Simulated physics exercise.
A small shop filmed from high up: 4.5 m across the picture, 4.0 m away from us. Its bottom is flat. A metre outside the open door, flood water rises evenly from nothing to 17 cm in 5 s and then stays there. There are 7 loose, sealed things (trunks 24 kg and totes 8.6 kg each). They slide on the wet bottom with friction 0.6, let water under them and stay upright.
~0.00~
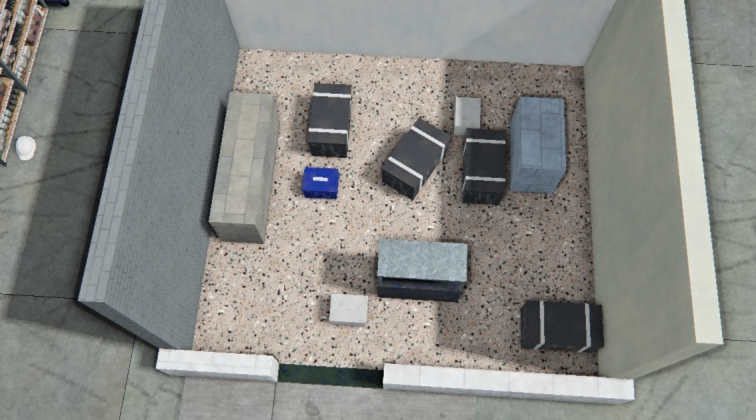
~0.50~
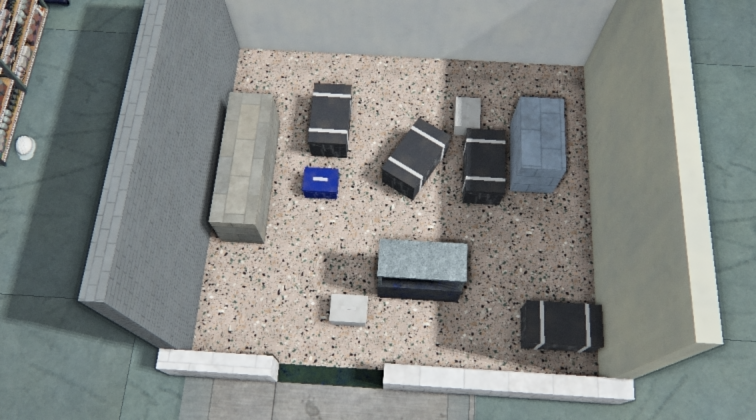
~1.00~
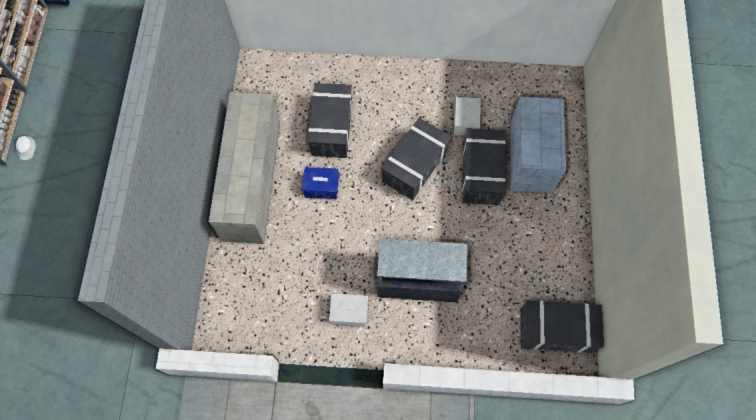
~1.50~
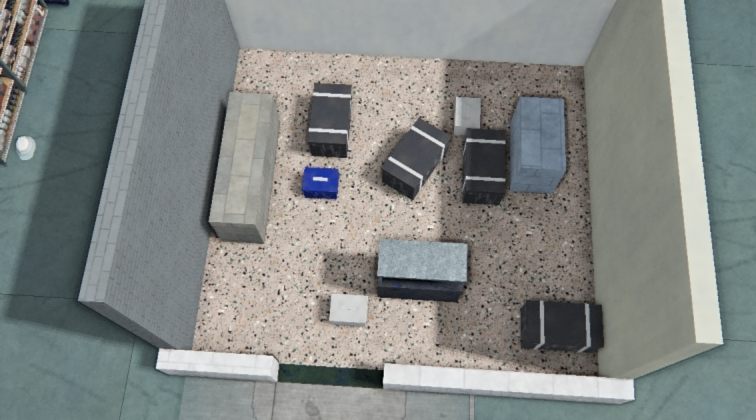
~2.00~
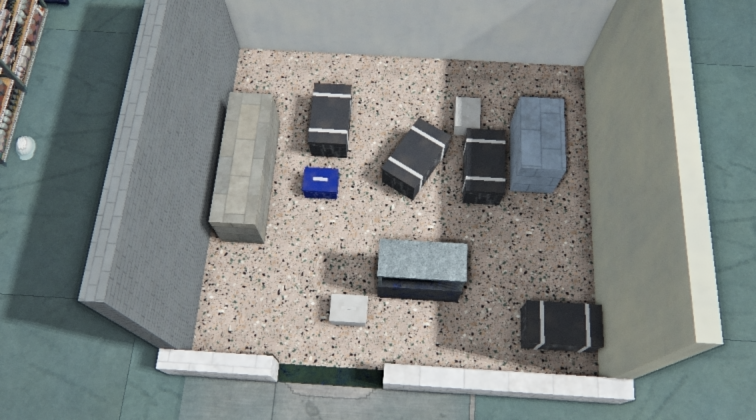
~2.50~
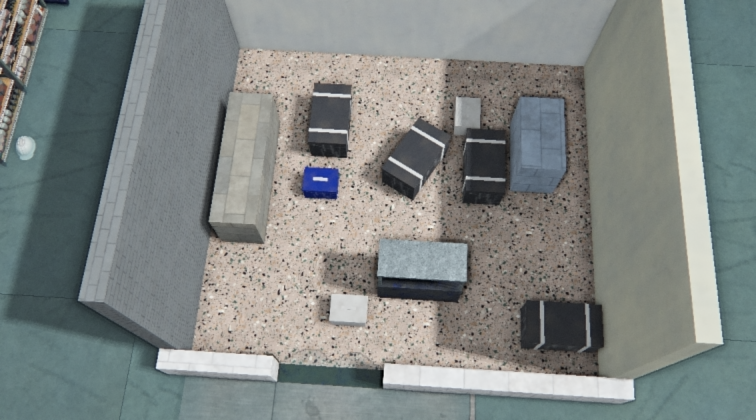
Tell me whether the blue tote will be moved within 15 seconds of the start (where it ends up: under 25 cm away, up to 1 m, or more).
Blue tote ends far away.
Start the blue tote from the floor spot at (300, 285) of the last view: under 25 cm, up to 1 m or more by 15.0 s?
It travels far.
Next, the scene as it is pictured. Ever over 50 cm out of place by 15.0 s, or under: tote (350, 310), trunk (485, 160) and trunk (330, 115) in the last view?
In turn: More, under, over.
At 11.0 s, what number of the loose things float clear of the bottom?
I count 2.
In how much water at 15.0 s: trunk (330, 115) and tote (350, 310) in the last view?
About 11 and 13 cm.
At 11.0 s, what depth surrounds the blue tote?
Roughly 8 cm.
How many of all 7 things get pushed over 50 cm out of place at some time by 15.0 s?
3 of them.
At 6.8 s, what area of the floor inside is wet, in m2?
Roughly 9.0 m2.
After 3.5 s the blue tote is near (320, 179), 0.0 m from its start, aground; 0 afloat.
After 6.8 s the blue tote is near (322, 175), 0.1 m from its start, aground; 0 afloat.
After 11.0 s the blue tote is near (373, 113), 1.1 m from its start, afloat; 2 afloat.
After 15.0 s the blue tote is near (536, 89), 2.8 m from its start, afloat; 7 afloat.
